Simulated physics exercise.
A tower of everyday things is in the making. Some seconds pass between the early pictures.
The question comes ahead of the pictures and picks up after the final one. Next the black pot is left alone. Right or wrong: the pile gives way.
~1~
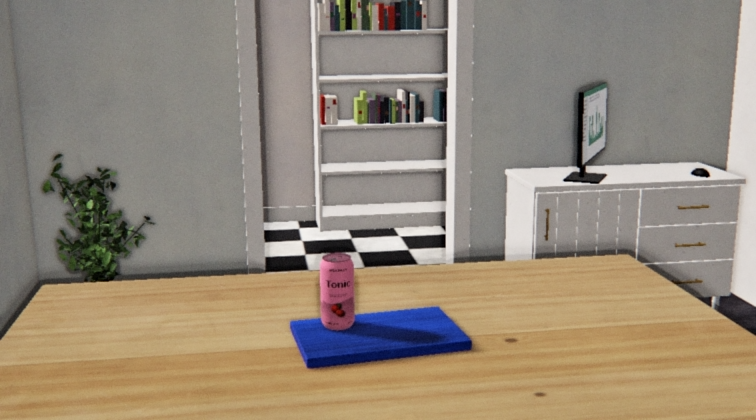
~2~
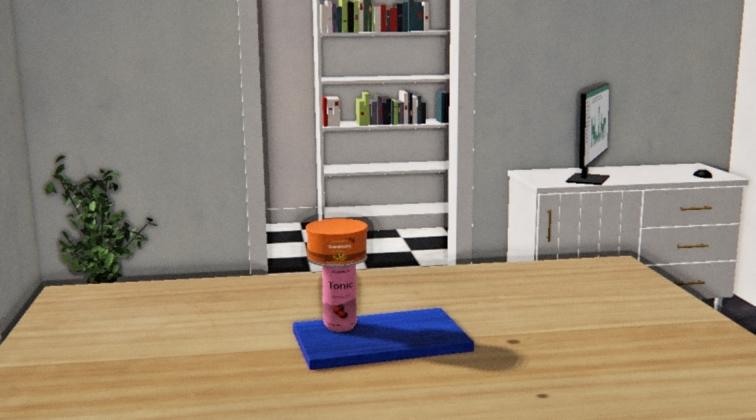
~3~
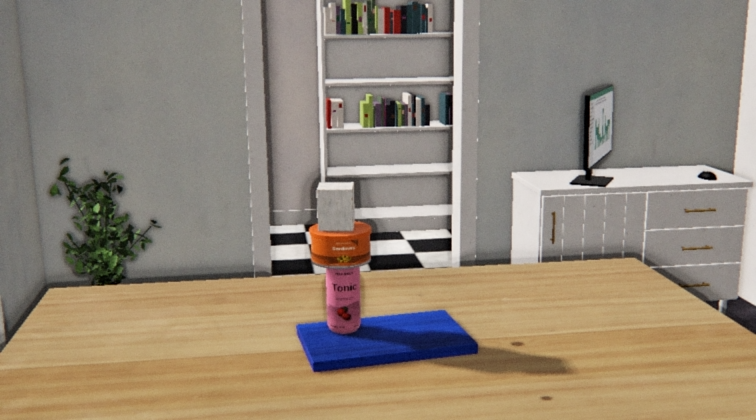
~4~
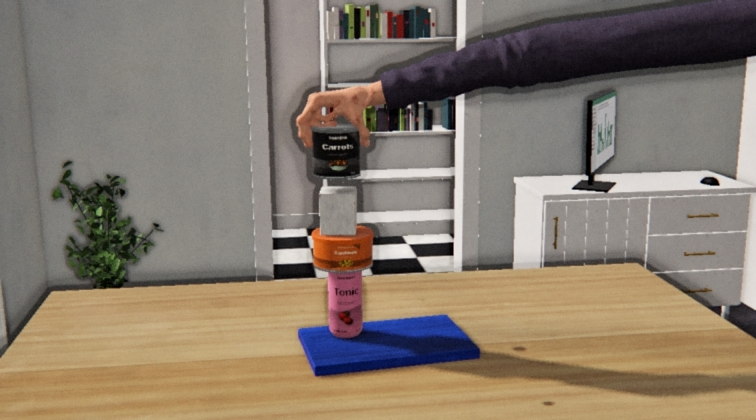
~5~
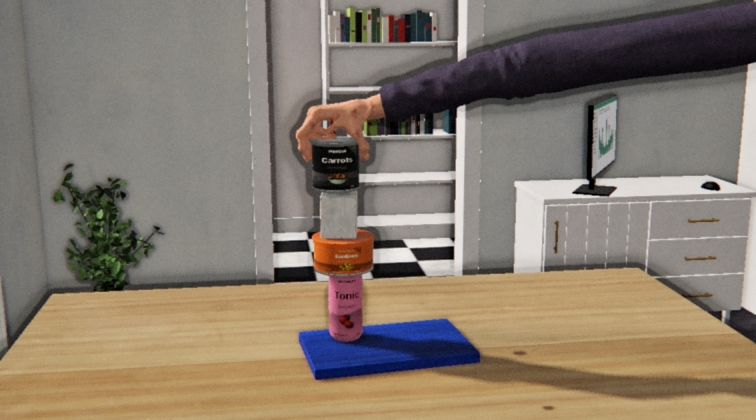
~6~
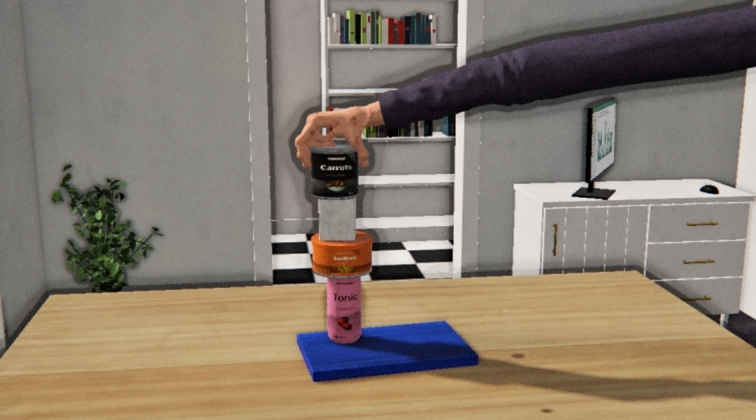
Wrong.
Then, 0.20 s after the last picture, nothing has stirred.
Then, 0.30 s after the last picture, black pot resting near (335, 172).
At rest, all 5 in place. Seen from the same camera at the end, black pot near (334, 172). The pile keeps its balance.
